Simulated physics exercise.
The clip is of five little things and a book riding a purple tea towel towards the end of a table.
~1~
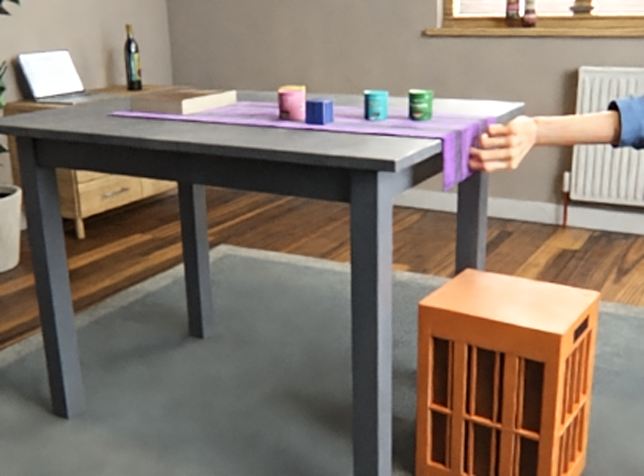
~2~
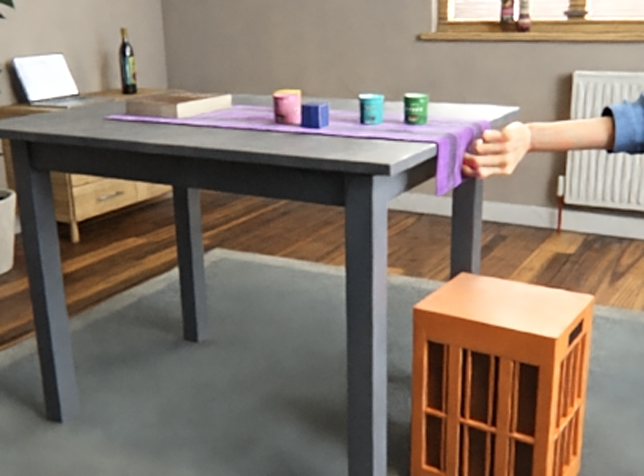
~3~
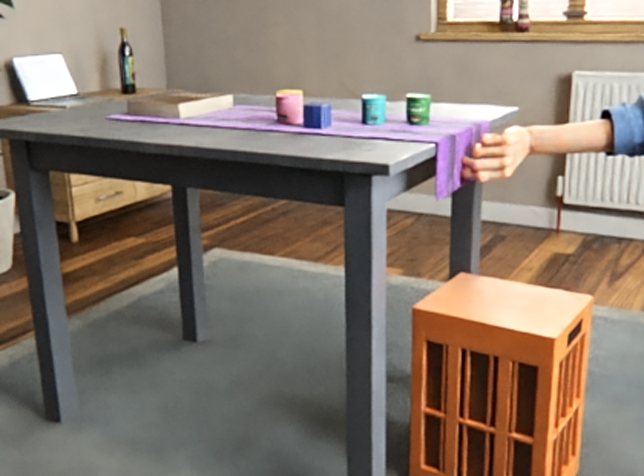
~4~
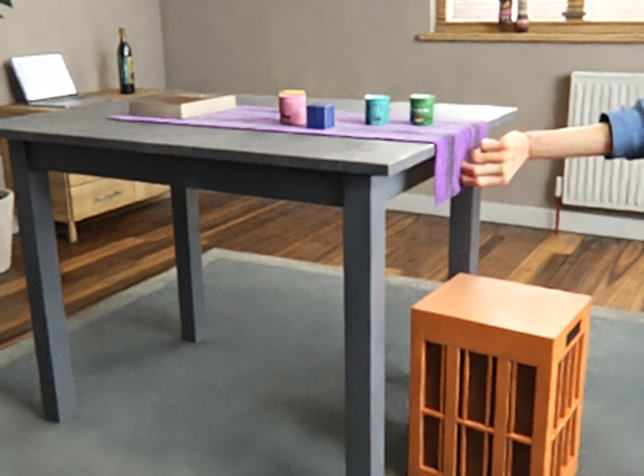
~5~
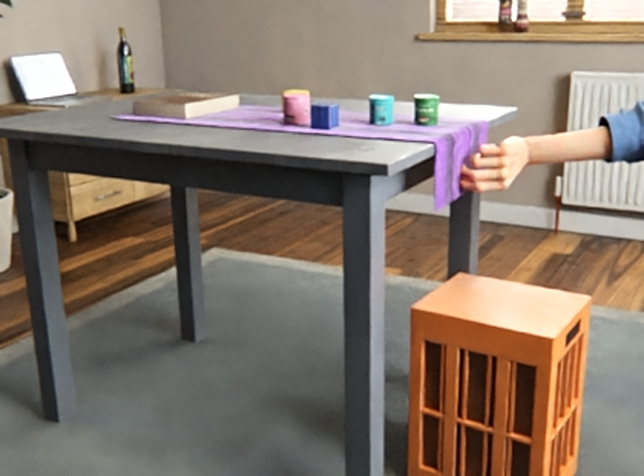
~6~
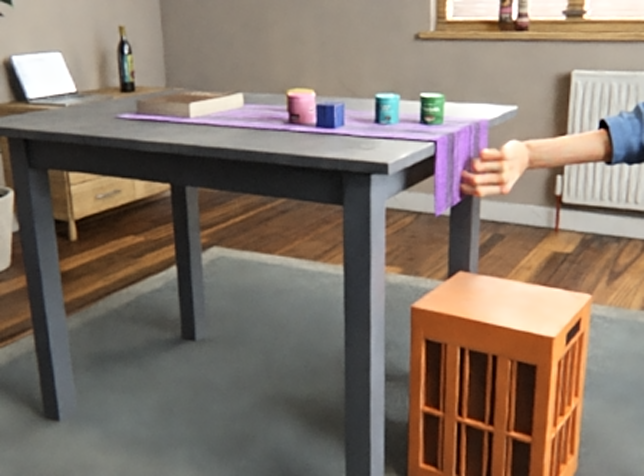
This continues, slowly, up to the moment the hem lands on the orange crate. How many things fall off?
It carries off two.
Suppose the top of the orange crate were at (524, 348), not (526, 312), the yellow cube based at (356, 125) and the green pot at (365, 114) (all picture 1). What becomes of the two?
The yellow cube is carried off; the green pot goes over.
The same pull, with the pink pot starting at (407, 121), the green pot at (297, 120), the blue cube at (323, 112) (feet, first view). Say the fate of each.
The pink pot goes over; the green pot stays on; the blue cube keeps its place on top.
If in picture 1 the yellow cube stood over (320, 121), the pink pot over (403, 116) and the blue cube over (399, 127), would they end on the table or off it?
The yellow cube remains up, the pink pot is carried off, the blue cube falls.
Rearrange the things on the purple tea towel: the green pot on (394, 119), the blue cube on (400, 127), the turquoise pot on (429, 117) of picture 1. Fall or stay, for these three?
The green pot comes down; the blue cube tumbles off; the turquoise pot falls.
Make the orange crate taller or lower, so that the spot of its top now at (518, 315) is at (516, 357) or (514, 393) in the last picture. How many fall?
Then 3 and 4.
Soon after, hem near (462, 256); green pot gone.
After that, hem on the crate; green pot and turquoise pot gone.
In the end, hem on the crate; green pot and turquoise pot gone. The answer is two.
